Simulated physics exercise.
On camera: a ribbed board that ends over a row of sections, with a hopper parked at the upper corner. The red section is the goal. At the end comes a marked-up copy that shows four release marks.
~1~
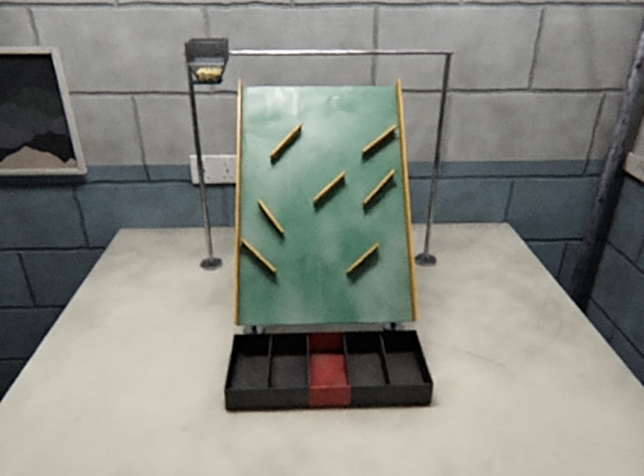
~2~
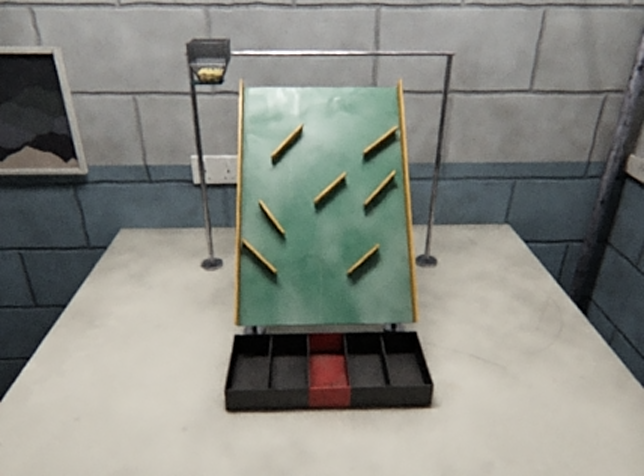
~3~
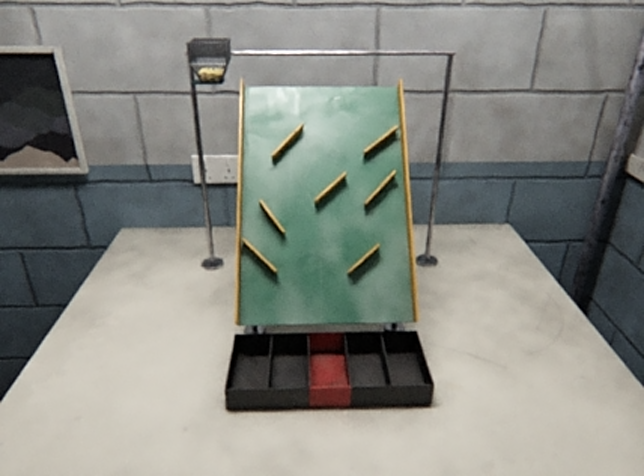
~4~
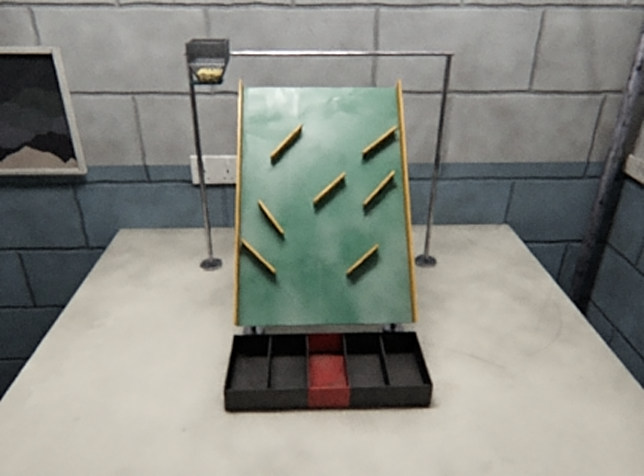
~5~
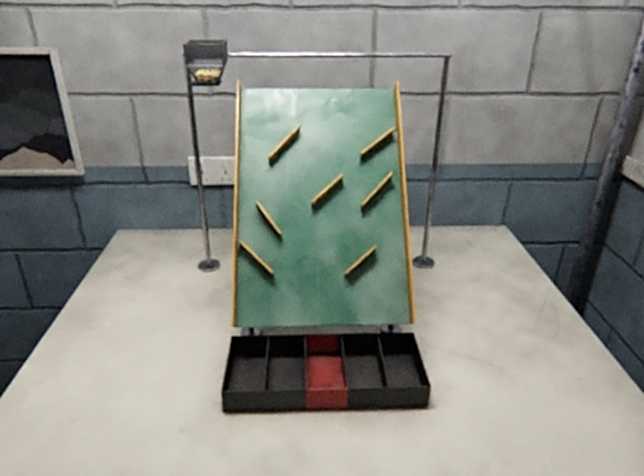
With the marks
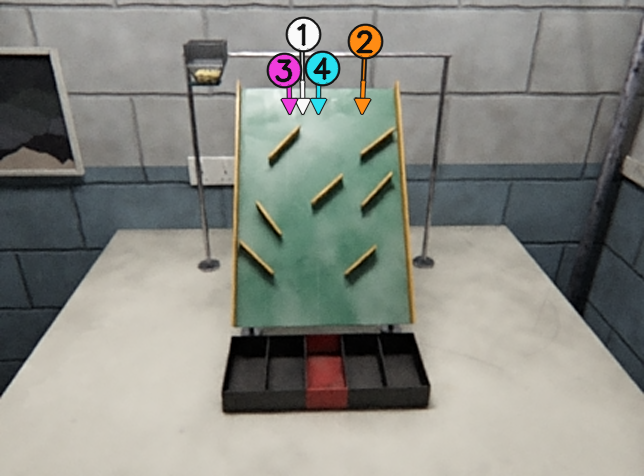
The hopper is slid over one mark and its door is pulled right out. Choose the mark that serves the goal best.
3.
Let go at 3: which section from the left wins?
It is the third one.
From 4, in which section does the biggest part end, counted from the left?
It is the second one.
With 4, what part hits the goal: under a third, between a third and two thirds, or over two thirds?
Under a third.
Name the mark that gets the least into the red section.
4.
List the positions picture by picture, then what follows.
In the first picture, hopper at (210, 74), soya beans, door shut.
In the second picture, ribs (272, 156) to (302, 124), (365, 151) to (397, 126), (315, 201) to (345, 173).
In the third picture, ribs (366, 203) to (396, 171), (260, 200) to (284, 232), (242, 238) to (276, 271).
In the fourth picture, ribs (348, 272) to (378, 245).
In the fifth picture, red section at (327, 397), number 3 of 5 from the left.
On the marked copy, mark 1 meets the board at (302, 108); mark 2 meets the board at (362, 108); mark 3 meets the board at (289, 108); mark 4 meets the board at (318, 108).
Choosing 1, about half in the red section, about half in other sections, a stray few held on the board.
Choosing 2, about half in the red section, about half in other sections.
Choosing 3, most in the red section, about a quarter in other sections, a stray few held on the board.
Choosing 4, about a quarter in the red section, about two thirds in other sections, a small part outside the box.
